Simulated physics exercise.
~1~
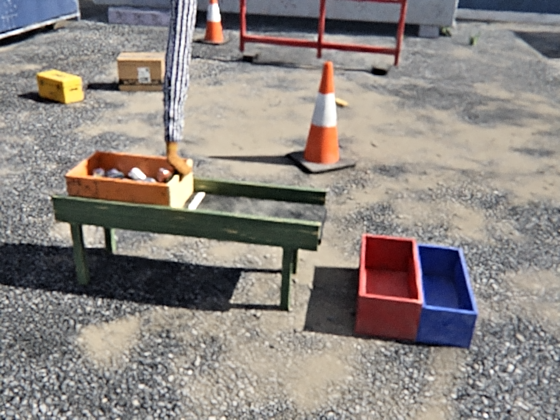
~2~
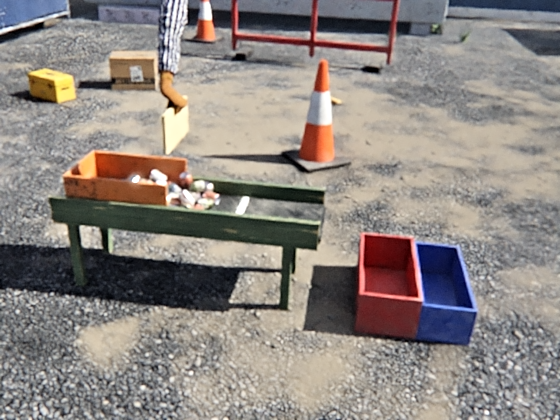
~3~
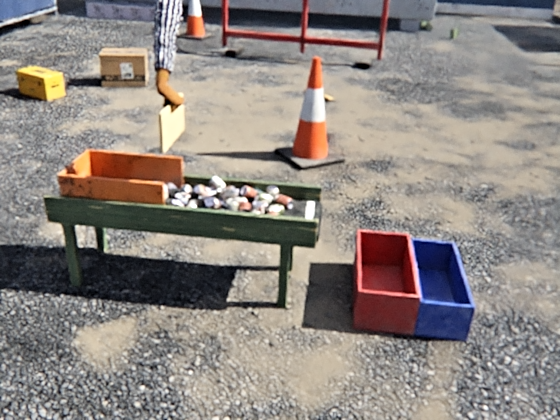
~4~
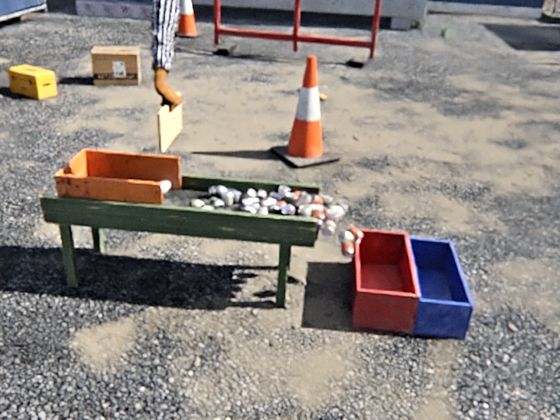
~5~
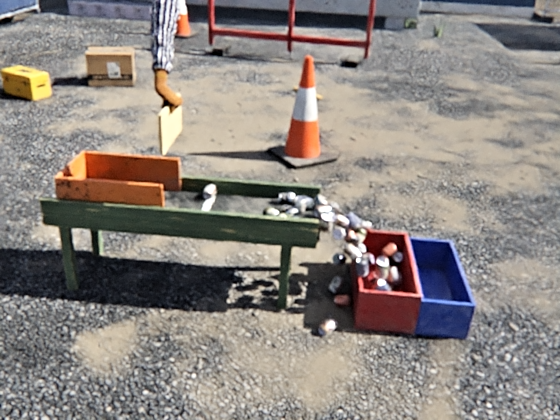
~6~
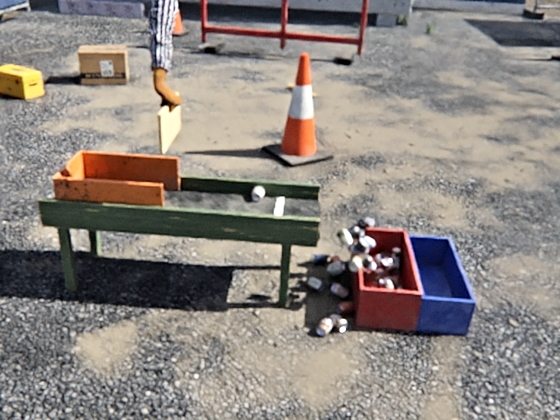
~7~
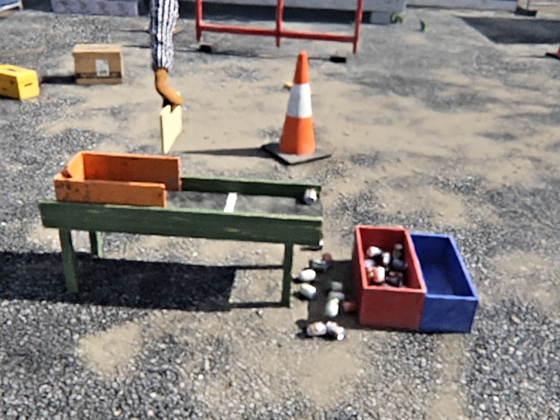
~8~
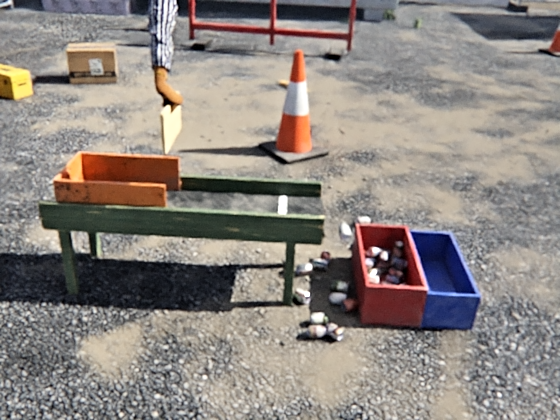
At the start, a hand in a striped sleeve holds a gate at the end of an orange pen heaped with mini cans, set on a low green conveyor. The hand lifts the gate, and the cans slide out in a loose bunch, riding right along the belt. They spread out and begin tumbling off the end towards a red tub, with a blue bin beyond it. Many drop into the red tub, while others fall short onto the gravel. The last can leaves the belt, and most lie in the red tub, the rest scattered on the ground before it.
